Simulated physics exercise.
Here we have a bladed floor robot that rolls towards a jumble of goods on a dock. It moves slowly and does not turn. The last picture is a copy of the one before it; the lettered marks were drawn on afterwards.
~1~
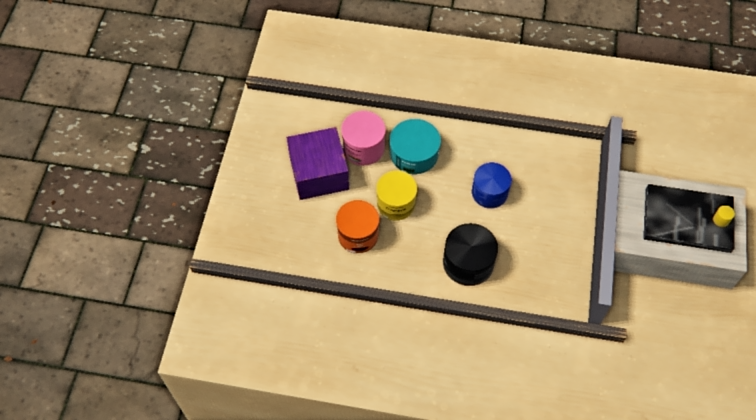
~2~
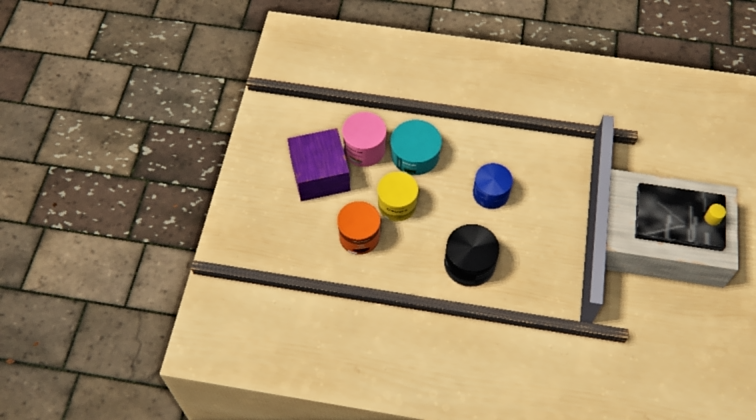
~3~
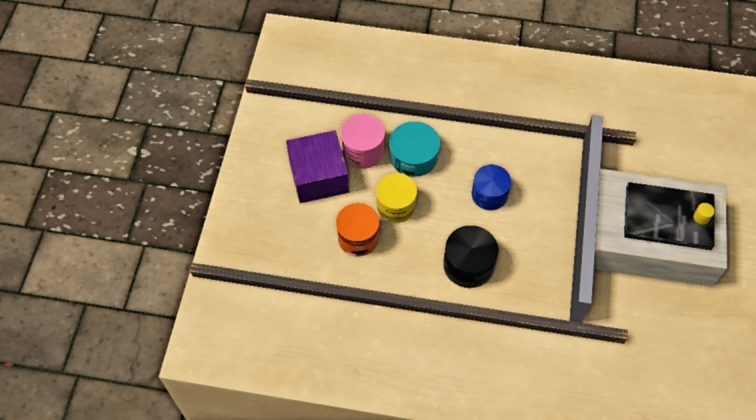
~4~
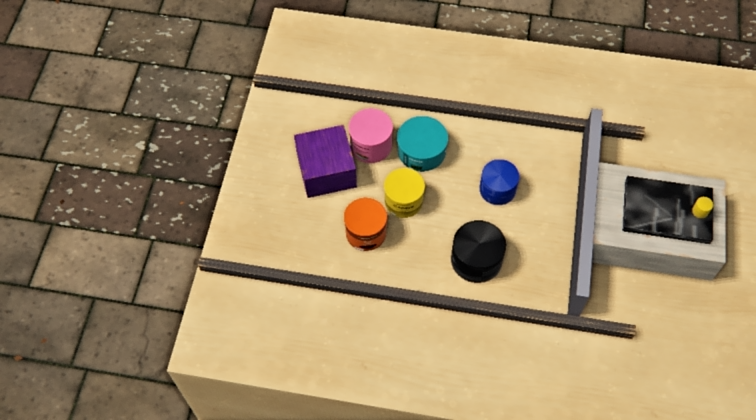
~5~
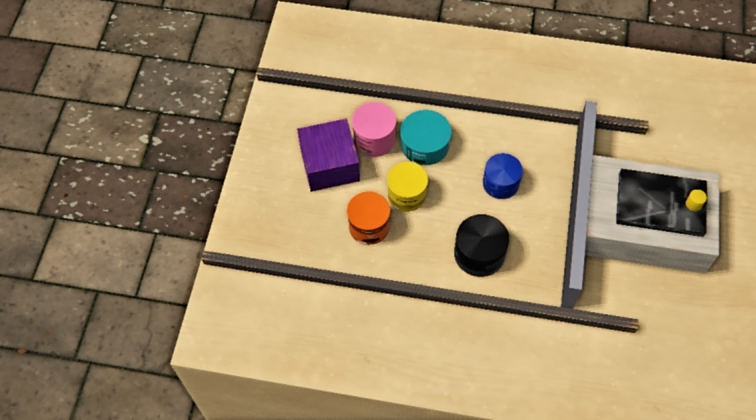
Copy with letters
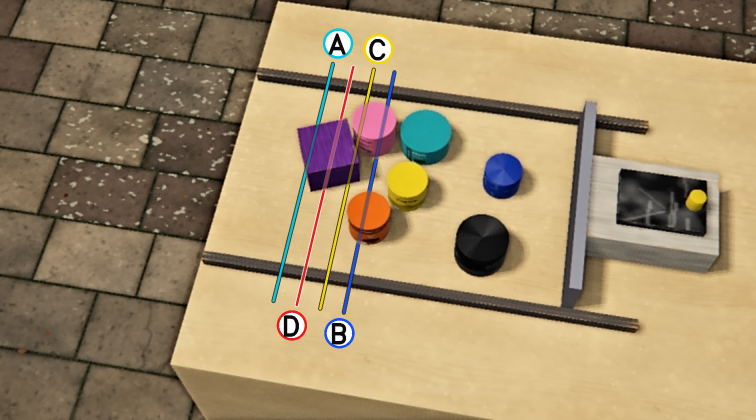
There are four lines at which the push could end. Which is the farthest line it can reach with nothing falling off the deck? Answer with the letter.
It should halt at A.
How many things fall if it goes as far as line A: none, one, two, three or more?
The count is none.
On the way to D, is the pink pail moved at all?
Yes.
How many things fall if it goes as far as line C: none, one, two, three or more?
The count is none.
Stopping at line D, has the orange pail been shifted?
By then, yes.
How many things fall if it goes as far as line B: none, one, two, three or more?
In all, none.
On the marked copy, A at (305, 174); B at (371, 184); C at (349, 181); D at (327, 178).
Following A. Soon after the start, robot (551, 185); black canister (438, 239); blue canister (457, 169).
Later, robot (450, 170); pink pail (319, 107); purple crate (308, 152).
In the end, robot (374, 159); pink pail (249, 100); purple crate (246, 139); nothing has fallen.
As for the rest, B is safe but short; C is safe but short; D is safe but short.
